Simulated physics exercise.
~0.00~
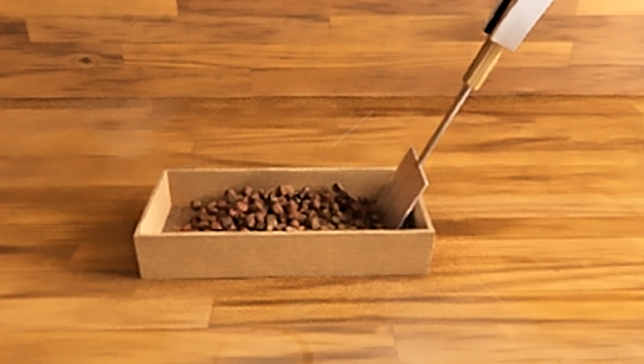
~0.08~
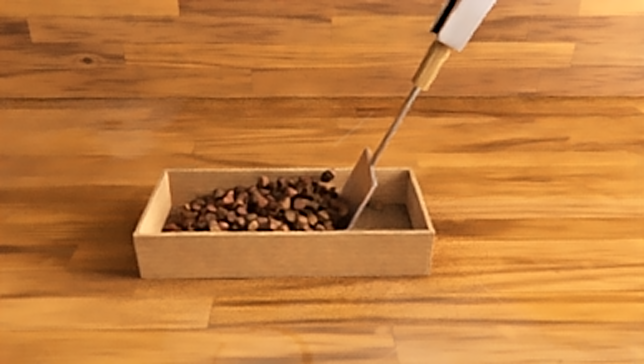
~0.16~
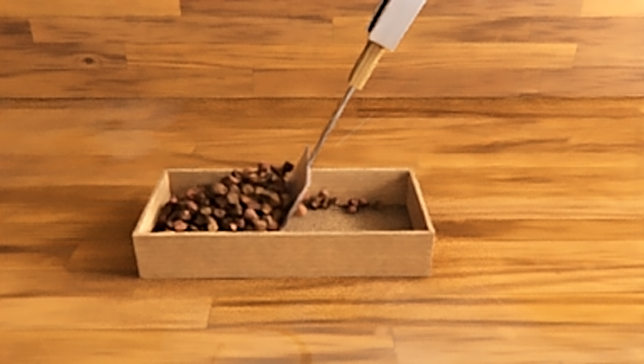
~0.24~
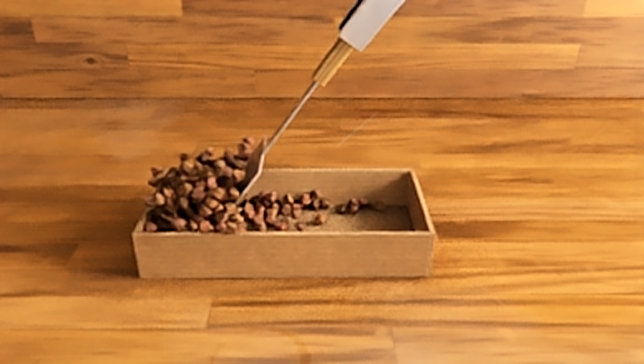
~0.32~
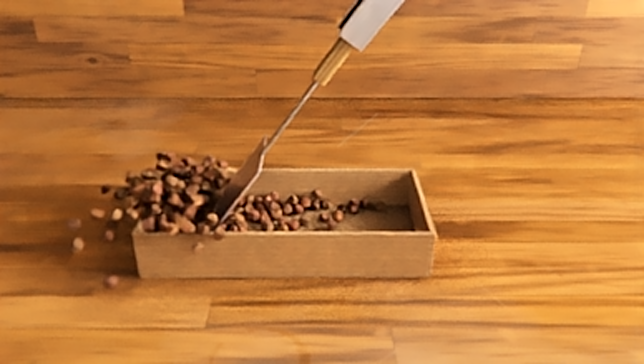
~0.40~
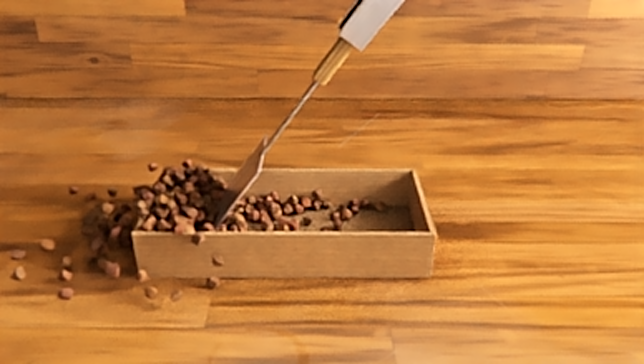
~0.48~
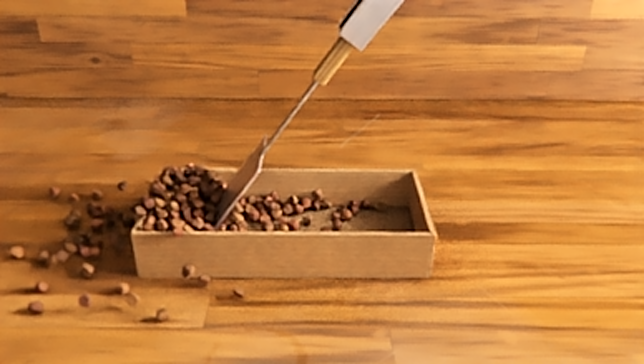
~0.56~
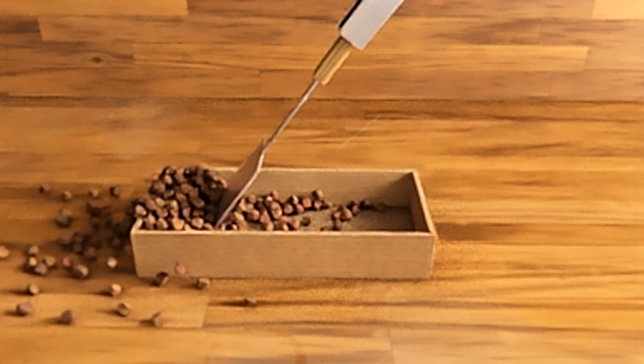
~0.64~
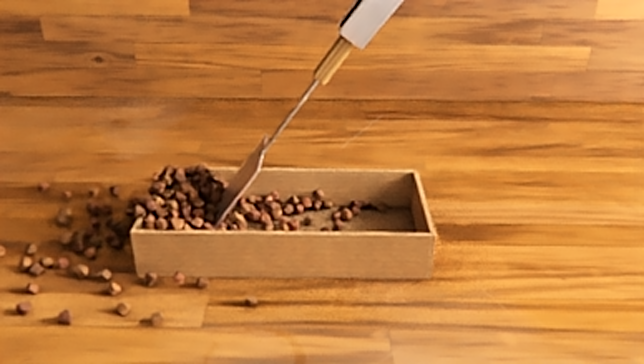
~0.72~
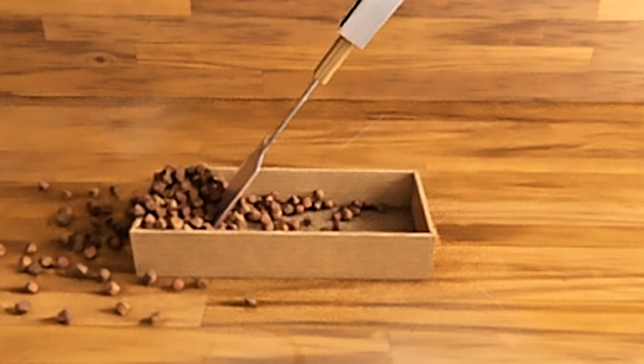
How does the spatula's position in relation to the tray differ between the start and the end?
At the start the spatula's blade is at the right end of the tray, while at the end it rests farther left, against the pellets heaped near the tray's left end.
